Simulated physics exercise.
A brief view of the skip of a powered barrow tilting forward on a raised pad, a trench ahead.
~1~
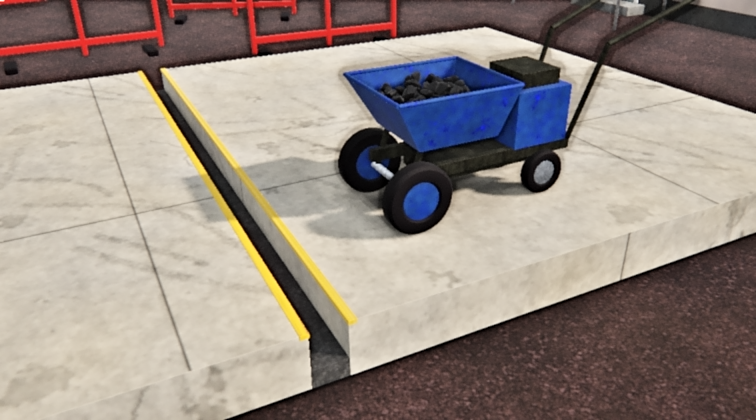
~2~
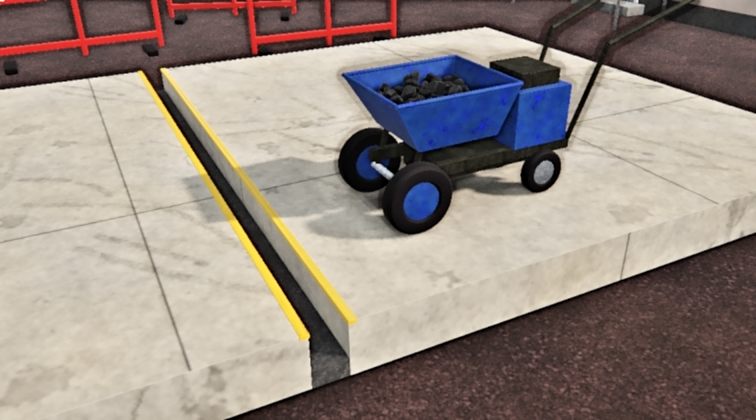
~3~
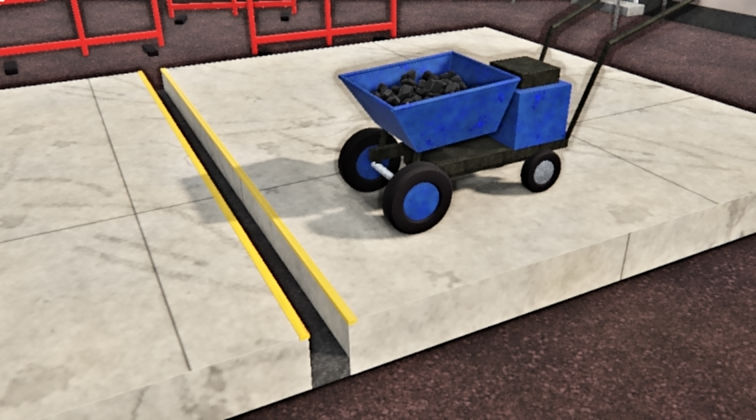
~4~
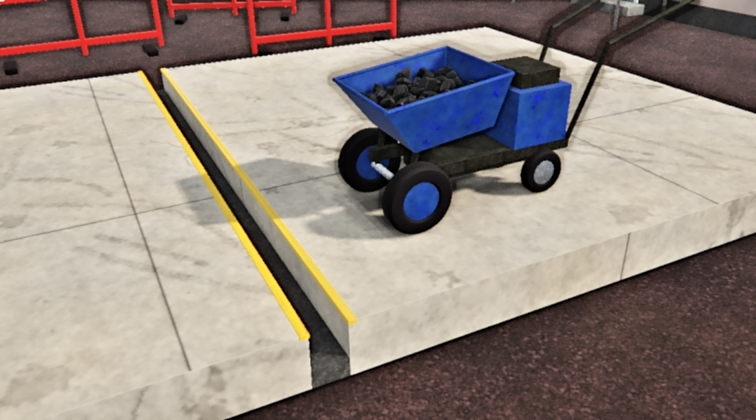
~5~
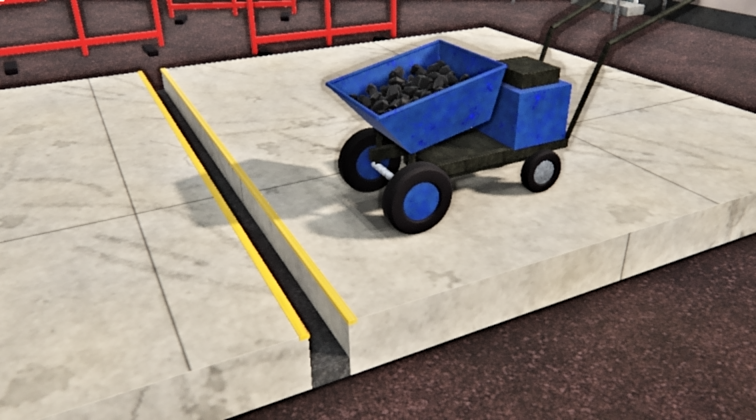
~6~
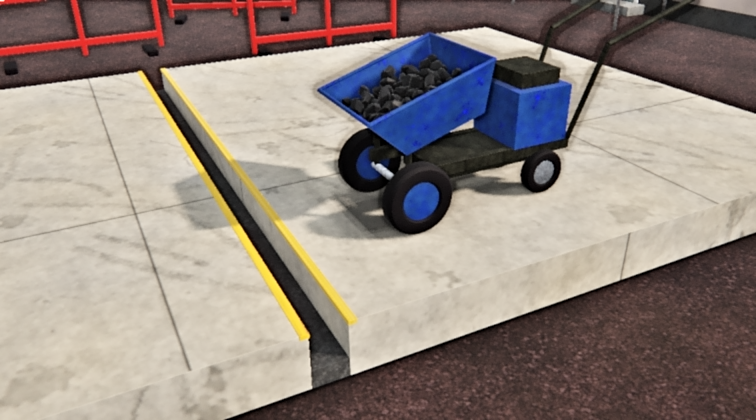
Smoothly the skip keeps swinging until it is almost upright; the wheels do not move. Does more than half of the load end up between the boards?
Predicted result: Mostly in.
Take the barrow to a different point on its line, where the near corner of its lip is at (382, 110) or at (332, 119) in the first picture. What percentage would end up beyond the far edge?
20 % and 70 %.
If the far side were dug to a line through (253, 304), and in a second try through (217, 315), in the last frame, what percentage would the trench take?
First try: About 90 %; second try: About 90 %.
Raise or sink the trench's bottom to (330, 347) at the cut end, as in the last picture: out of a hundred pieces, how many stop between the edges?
That would give roughly 50 percent.
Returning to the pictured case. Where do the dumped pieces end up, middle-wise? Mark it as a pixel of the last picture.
It settles centred around (273, 248).
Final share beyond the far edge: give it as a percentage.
Share: Near 5 %.
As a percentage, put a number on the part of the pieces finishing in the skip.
Around 5 per cent.
Shortly afterwards, skip tipped steeply; the whole lot in the skip.
Next, skip tipped right over; the bulk in the skip; only a few short of the trench; a little in or heaped over the trench; only a few falling.
Some moments later, skip tipped right over; near a quarter in the skip; a little short of the trench; near two thirds in or heaped over the trench; only a few beyond it.
In the end, skip tipped right over; a little in the skip; near a quarter short of the trench; near two thirds in or heaped over the trench; only a few beyond it.
